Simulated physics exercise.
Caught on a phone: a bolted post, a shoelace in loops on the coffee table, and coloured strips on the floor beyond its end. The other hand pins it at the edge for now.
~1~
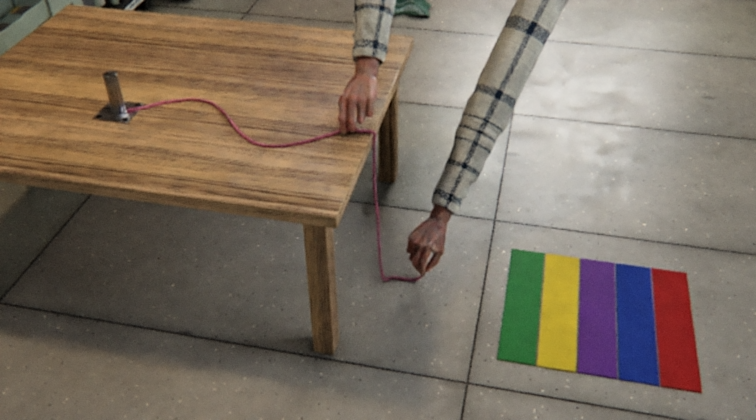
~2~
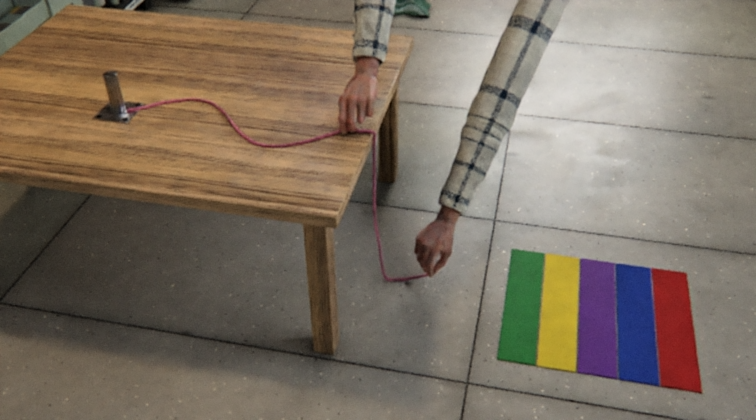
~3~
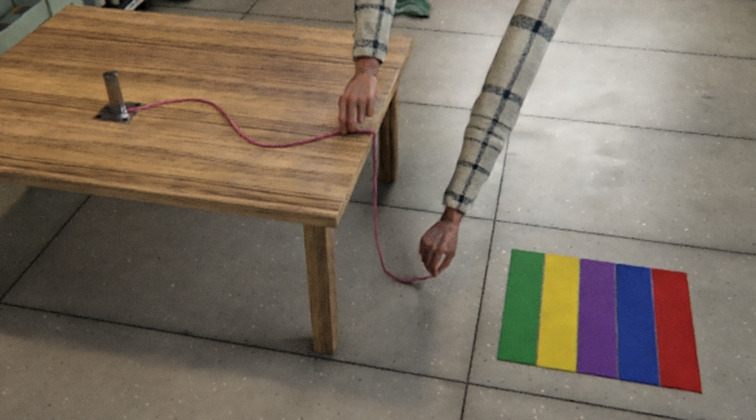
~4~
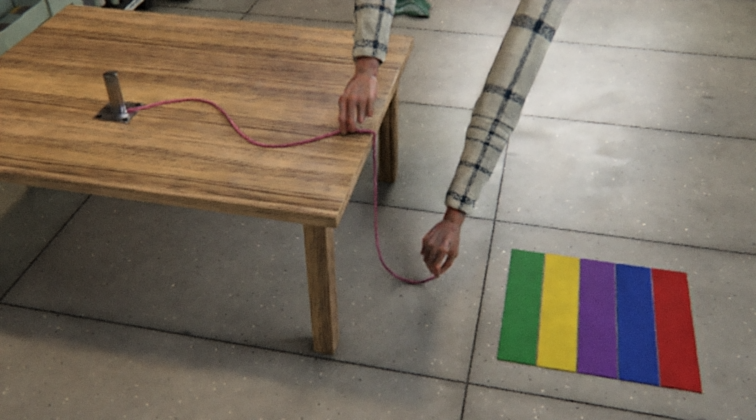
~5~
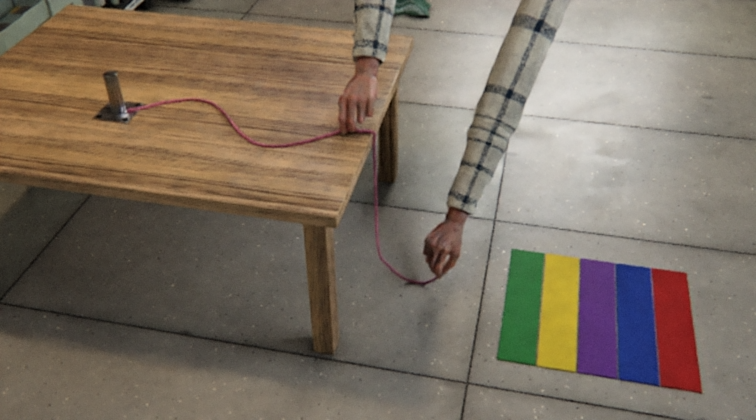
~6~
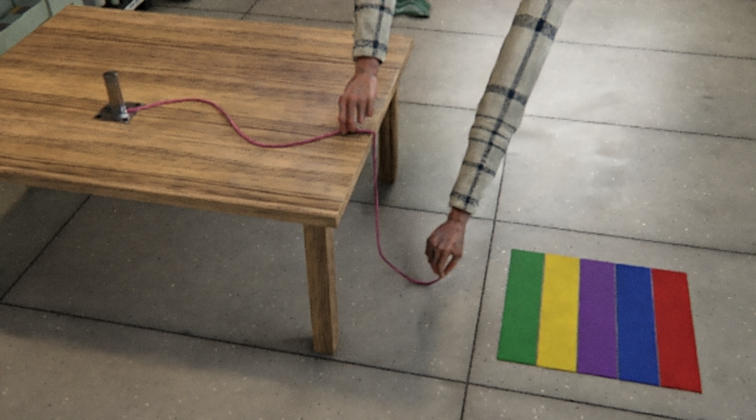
A hand holding the end of a red shoelace shifts slightly right beside the table.
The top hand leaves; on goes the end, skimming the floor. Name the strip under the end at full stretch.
The end stops over the purple strip.
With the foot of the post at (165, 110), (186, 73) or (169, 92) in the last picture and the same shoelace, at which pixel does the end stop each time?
Try by try, around (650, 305), (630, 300) and (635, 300).
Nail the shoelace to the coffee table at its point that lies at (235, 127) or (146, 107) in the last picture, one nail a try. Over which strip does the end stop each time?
In that order: Yellow; purple.
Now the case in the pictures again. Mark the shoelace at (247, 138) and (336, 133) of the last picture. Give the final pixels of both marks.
They go to (290, 128) and to (382, 149).
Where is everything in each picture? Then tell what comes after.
In the first picture, end (425, 271); green (519, 340); yellow (558, 346); purple (597, 352); blue (638, 359); red (679, 365).
In the second picture, end (433, 272); shoelace through (168, 102) (228, 118) (284, 146) (367, 132) (374, 200) (382, 263).
In the third picture, end (437, 273).
In the fourth picture, end (439, 273); shoelace through (168, 102) (228, 118) (284, 146) (367, 132) (375, 200) (383, 262).
In the fifth picture, end (441, 274).
In the sixth picture, end (444, 274); shoelace through (168, 102) (228, 118) (284, 146) (367, 132) (376, 200) (386, 261).
Early on, end near (535, 287); over green.
Midway, end near (576, 293); over yellow.
At the end of the slack, end near (599, 297); over purple. It gets as far as the purple strip.
